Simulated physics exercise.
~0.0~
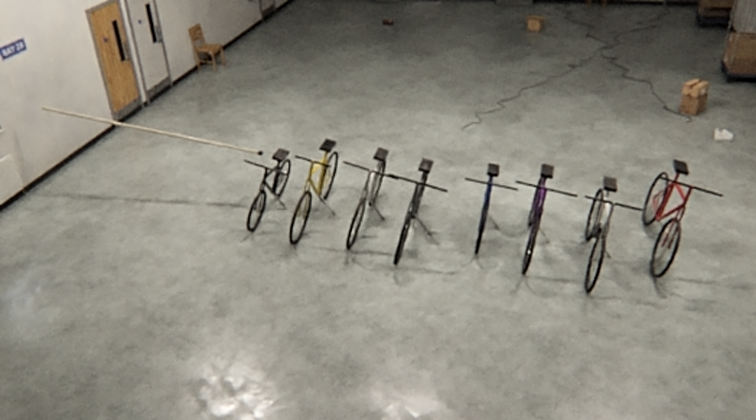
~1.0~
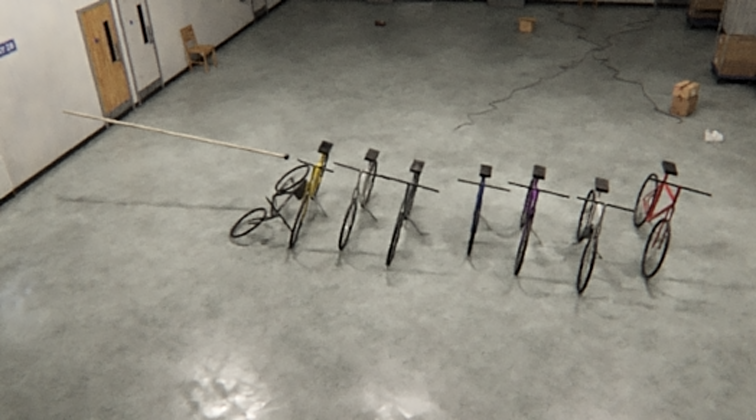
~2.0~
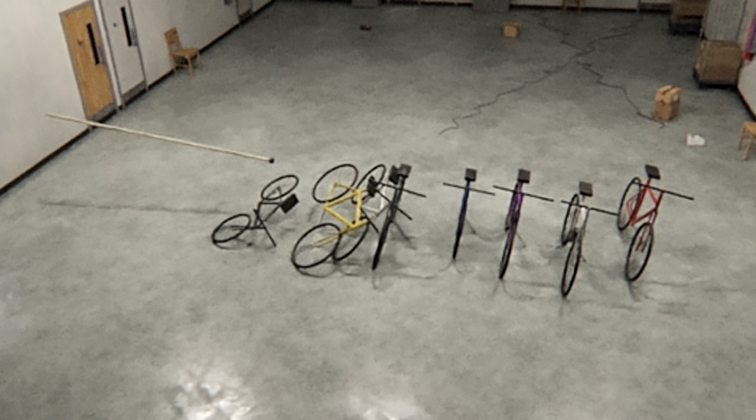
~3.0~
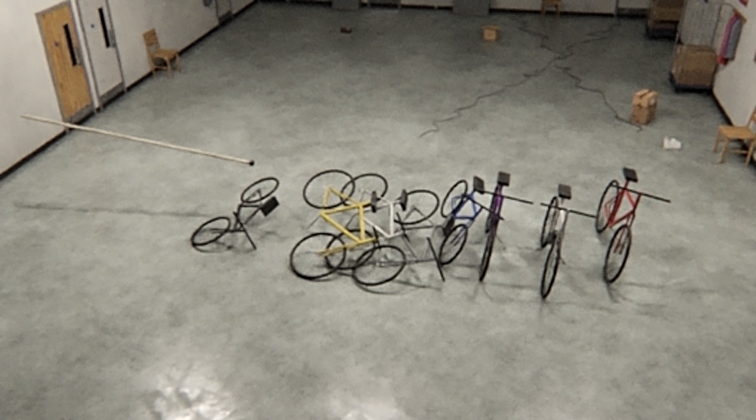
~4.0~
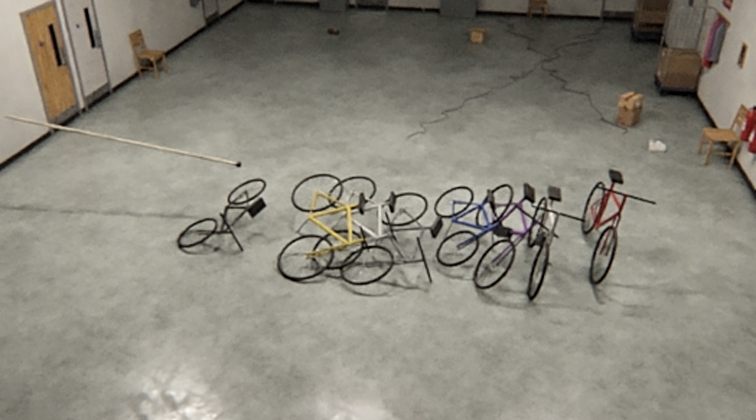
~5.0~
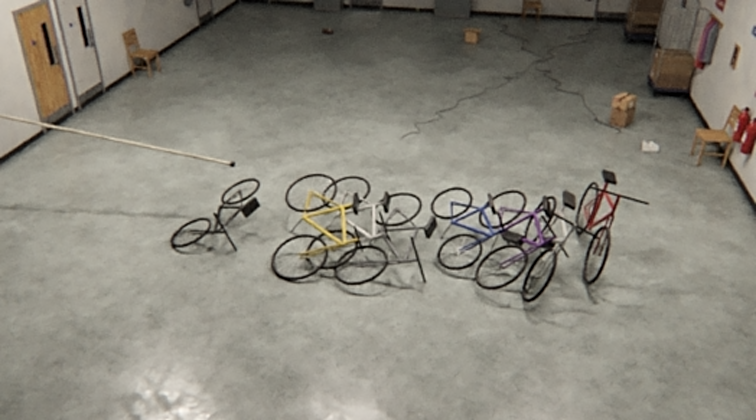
A row of eight bicycles stands abreast on the grey floor of a large room, seen from above, with doors on the left and boxes and chairs near the far walls. A long pale pole reaches in from the left and pushes the dark bicycle at that end, which topples beside the yellow one. The yellow bicycle falls to the right, and the pale and dark ones beyond it go down too. The blue bicycle tips next, then the purple one, which leans into its pale neighbour. That bicycle tilts toward the red one, which remains standing at the right end.
